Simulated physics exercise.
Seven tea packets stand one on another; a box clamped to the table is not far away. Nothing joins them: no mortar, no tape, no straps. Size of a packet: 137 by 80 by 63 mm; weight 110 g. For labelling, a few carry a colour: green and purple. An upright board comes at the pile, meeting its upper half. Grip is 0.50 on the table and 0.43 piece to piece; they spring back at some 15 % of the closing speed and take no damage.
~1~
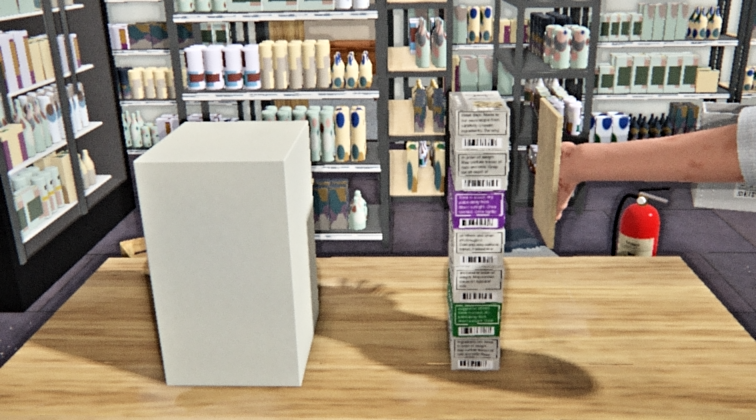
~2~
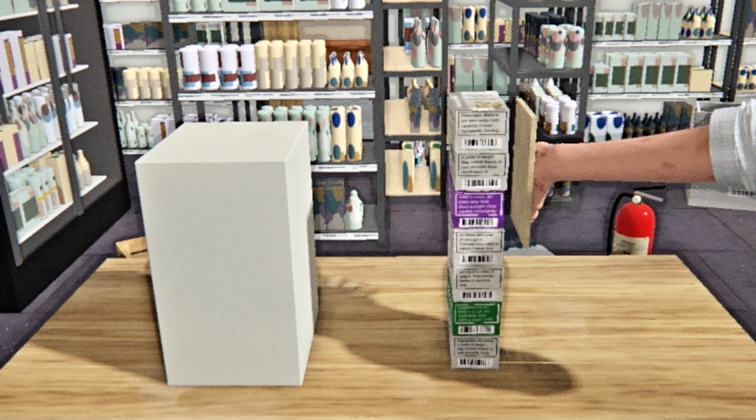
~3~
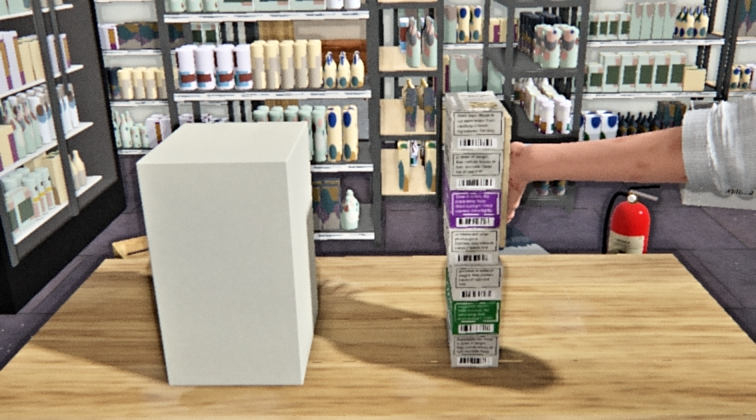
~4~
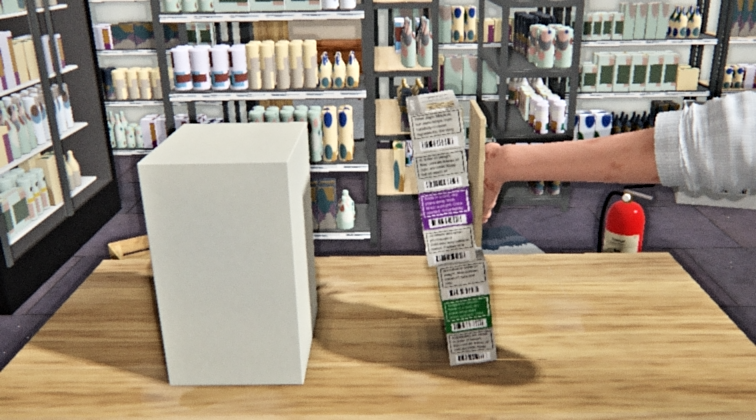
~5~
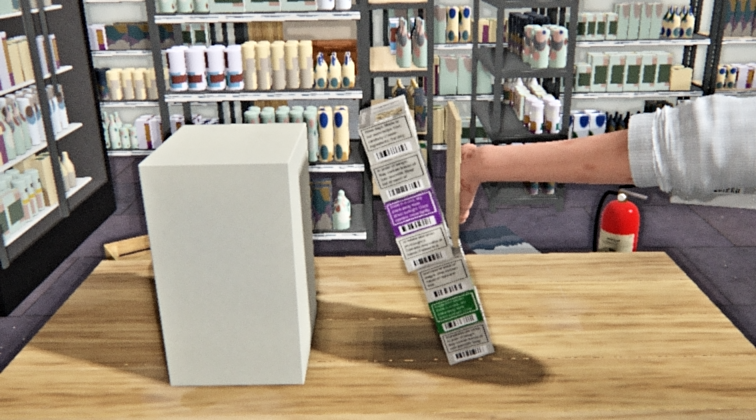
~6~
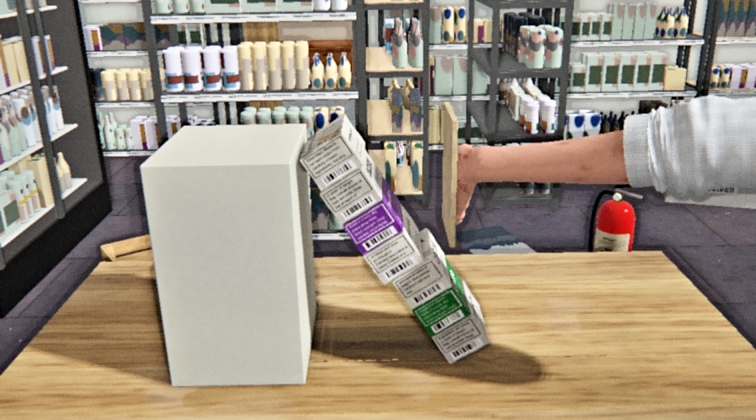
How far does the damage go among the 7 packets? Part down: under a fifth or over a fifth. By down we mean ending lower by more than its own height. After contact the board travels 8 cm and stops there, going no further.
The part is under a fifth.
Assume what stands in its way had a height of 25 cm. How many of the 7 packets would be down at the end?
Count at the end: 5.
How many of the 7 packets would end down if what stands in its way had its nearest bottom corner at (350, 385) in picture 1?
0 in total.
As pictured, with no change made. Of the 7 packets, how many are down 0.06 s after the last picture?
At that moment the count is 0.
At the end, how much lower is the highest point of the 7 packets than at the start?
The top ends up some 3 cm lower.
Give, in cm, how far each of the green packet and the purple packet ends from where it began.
For green it's 6 cm, and for purple it's 20 cm.
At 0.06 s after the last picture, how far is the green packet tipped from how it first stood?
40°.
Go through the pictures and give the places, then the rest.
In the first picture (we follow the side turned to the camera; the camera moves round a little), board (557, 167) 7 cm short; purple packet (479, 212); green packet (477, 321); no piece has moved.
Board (531, 166) 30 mm short; purple packet (479, 211), in the second picture.
Board (506, 167) 7 mm in; purple packet (475, 210); 3 stirred so far, in the third picture.
Board (481, 167) 43 mm in; purple packet (446, 209) tipped 8°; green packet (468, 315) tipped 8°; steepest lean 8°, the packet at (437, 132); 7 stirred so far, in the fourth picture.
Board (458, 168) 8 cm in; purple packet (413, 214) tipped 18°; green packet (456, 313) tipped 18°; steepest lean 18°, the packet at (388, 140); 7 stirred so far, in the fifth picture.
Board (454, 168) 8 cm in, stopped; purple packet (373, 229) tipped 32°, 29 mm lower; green packet (441, 314) tipped 32°; steepest lean 32°, the packet at (351, 198); 7 stirred so far, in the sixth picture.
Then, 0.06 s on from the sixth picture, none of the 7 packets down, 7 disturbed; purple packet tipped 38°, 44 mm lower; green packet tipped 38°.
Finally, none of the 7 packets down, 7 disturbed; green packet tipped 39°; purple packet tipped 39°, 47 mm lower. That is 0 per cent. Seen by the last camera, middles, green packet near (430, 296), purple packet near (355, 224).
